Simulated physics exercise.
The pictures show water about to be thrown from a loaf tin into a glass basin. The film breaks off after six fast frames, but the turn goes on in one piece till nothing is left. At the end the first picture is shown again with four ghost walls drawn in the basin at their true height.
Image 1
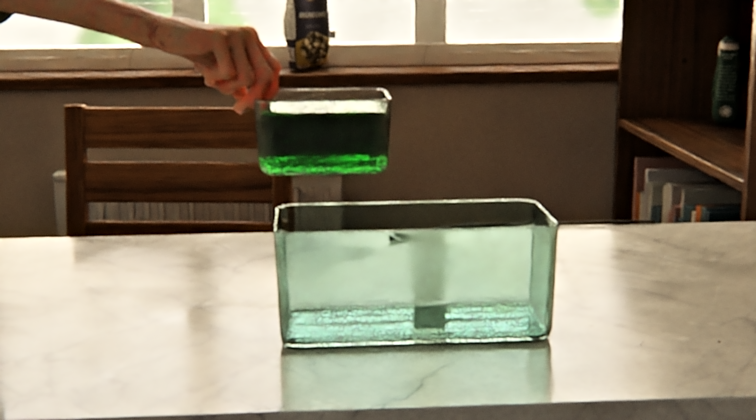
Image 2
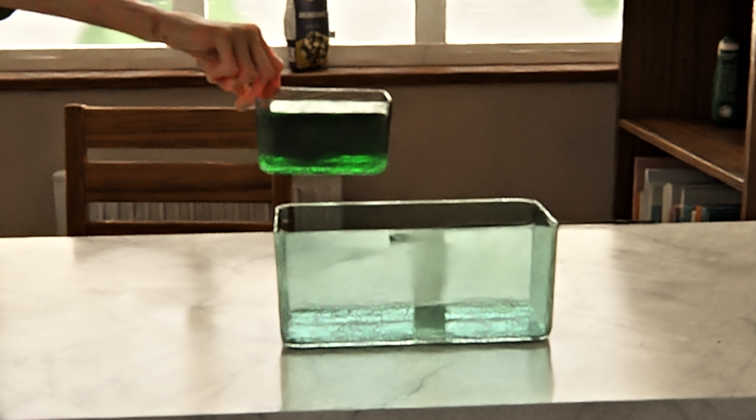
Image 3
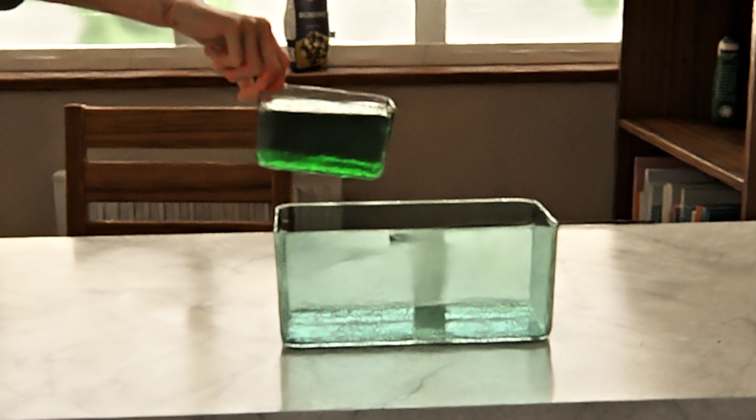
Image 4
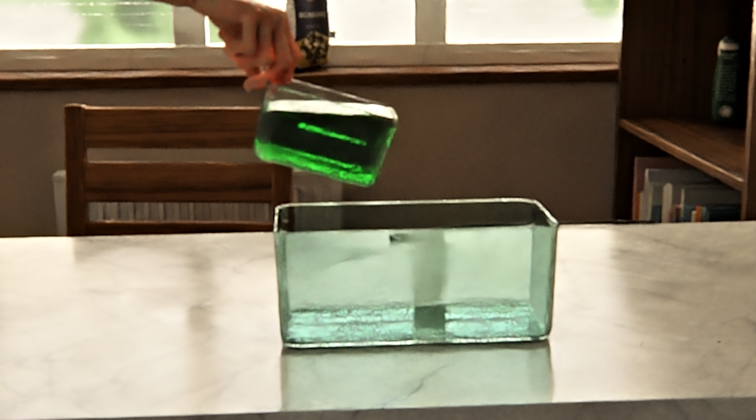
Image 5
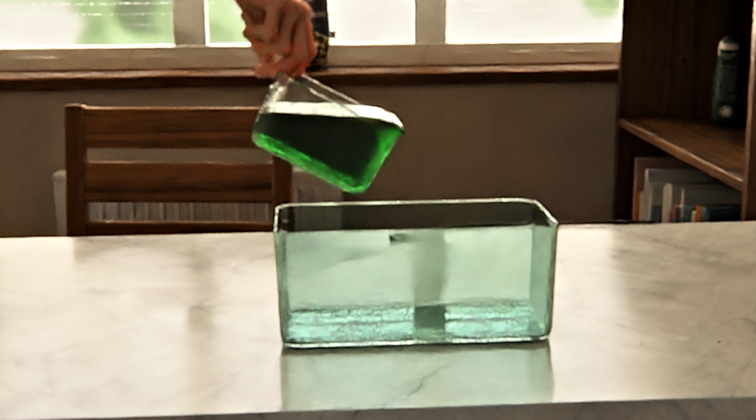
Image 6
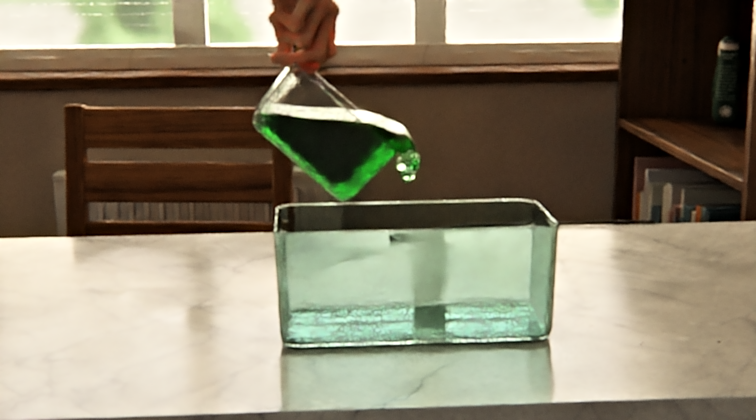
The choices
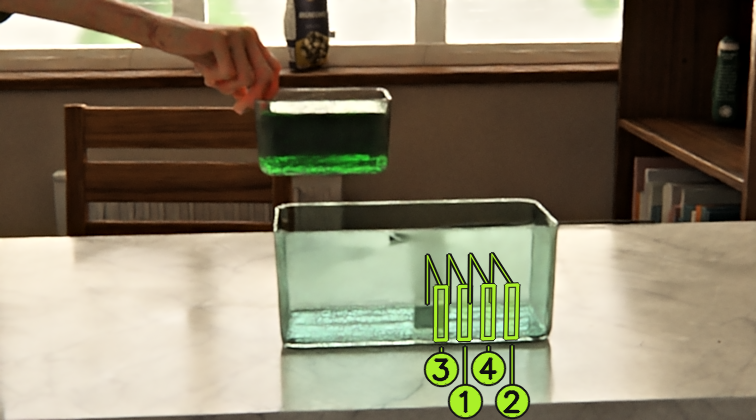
At first, a hand holds a small clear container of green liquid level above a larger glass basin on a marble table. The hand then lifts the container's left side, tilting it steadily rightward. Finally, with the container steeply tipped, a little green liquid curls over its right lip.
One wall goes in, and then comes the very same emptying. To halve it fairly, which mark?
I would pick slot 3.
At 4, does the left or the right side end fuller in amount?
The left one.
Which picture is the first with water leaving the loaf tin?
In picture 5.
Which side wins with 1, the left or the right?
The left side.
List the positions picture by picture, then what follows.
Upright, lip at (386, 93); basin from (280, 345) to (552, 337); nothing has left yet.
Upright, lip at (387, 95); nothing has left yet.
Tipped about 8°, lip at (390, 102); nothing has left yet.
Tipped about 17°, lip at (393, 113); nothing has left yet.
Tipped about 28°, lip at (395, 127); water is over the lip, down to (400, 130).
Tipped about 42°, lip at (393, 144); water is over the lip, down to (405, 174).
On the marked copy, 1 at (465, 347); 2 at (512, 345); 3 at (441, 347); 4 at (488, 346).
Choosing 1, about 76 % ends left of the wall and 18 % right of it; 6 % is lost outside.
Choosing 2, about 94 % ends left of the wall and 4 % right of it.
Choosing 3, about 50 % ends left of the wall and 48 % right of it.
Choosing 4, about 93 % ends left of the wall and 3 % right of it; 4 % is lost outside.
